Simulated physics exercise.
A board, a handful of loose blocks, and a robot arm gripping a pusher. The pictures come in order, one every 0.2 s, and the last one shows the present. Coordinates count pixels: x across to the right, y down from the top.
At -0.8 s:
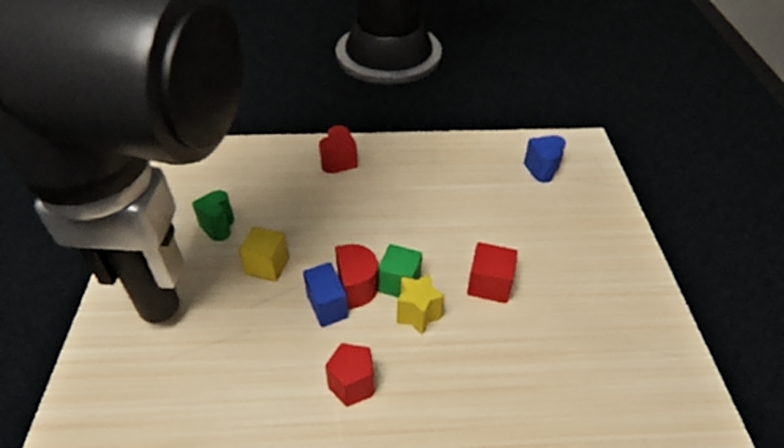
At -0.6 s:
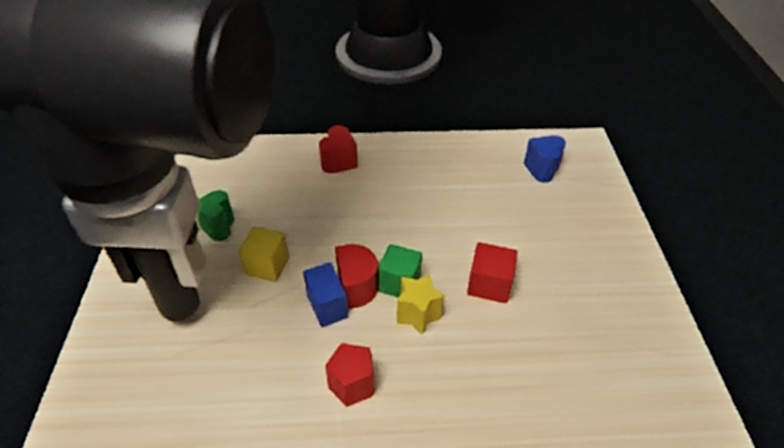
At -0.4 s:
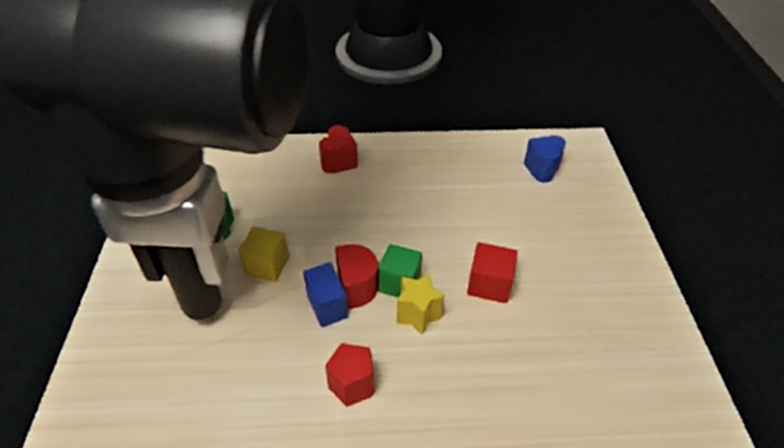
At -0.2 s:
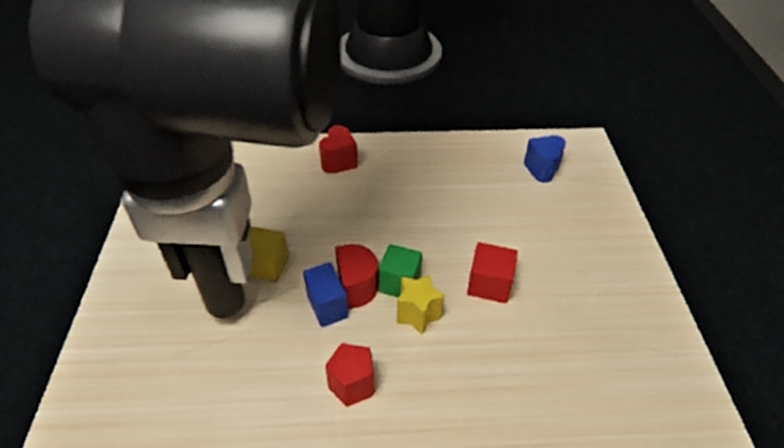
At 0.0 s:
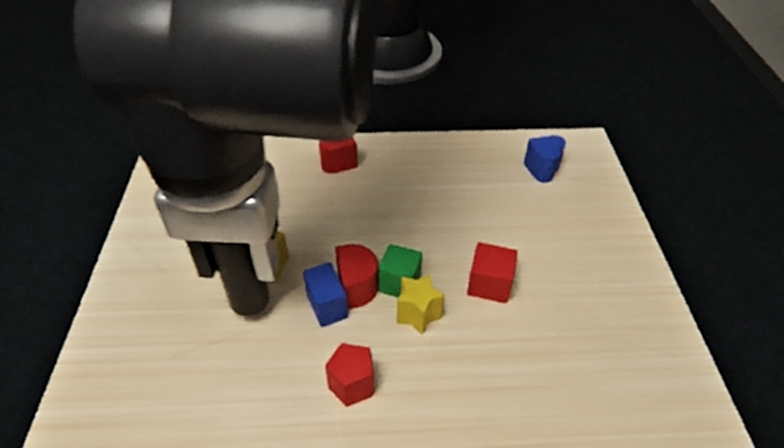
A robot arm gripping a dark pusher slid steadily to the right over a wooden board, passing in front of the green and yellow blocks, while none of the scattered colored blocks moved.
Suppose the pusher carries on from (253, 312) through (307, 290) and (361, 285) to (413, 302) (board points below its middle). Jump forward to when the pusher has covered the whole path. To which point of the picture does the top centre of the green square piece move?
My best guess is (456, 252).
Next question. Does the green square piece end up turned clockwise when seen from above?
No - that is not the case.
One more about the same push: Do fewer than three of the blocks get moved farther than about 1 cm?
I expect not.
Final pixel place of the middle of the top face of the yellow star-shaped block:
It is going to be at (464, 323).
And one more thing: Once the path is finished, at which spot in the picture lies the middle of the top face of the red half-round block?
I'd say the red half-round block ends with its top centre at (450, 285).
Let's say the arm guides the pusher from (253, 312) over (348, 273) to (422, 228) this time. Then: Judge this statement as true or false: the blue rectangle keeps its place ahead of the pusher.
My answer: False.
The first path, step by step. One third of the way, pusher at (306, 279); blue rectangle at (337, 281), turned 25° clockwise; red half-round block at (371, 264); green square piece at (412, 259), turned 15° anticlockwise.
Two thirds of the way, pusher at (361, 275); blue rectangle at (369, 289), turned 90° clockwise; red half-round block at (407, 273), turned 15° anticlockwise; green square piece at (440, 255), turned 50° anticlockwise; yellow star-shaped block at (438, 299), turned 30° clockwise.
At the end, pusher at (414, 292); blue rectangle at (380, 298), turned 135° clockwise; red half-round block at (452, 287), turned 20° clockwise; green square piece at (456, 252), turned 85° anticlockwise; yellow star-shaped block at (464, 323), turned 65° clockwise.
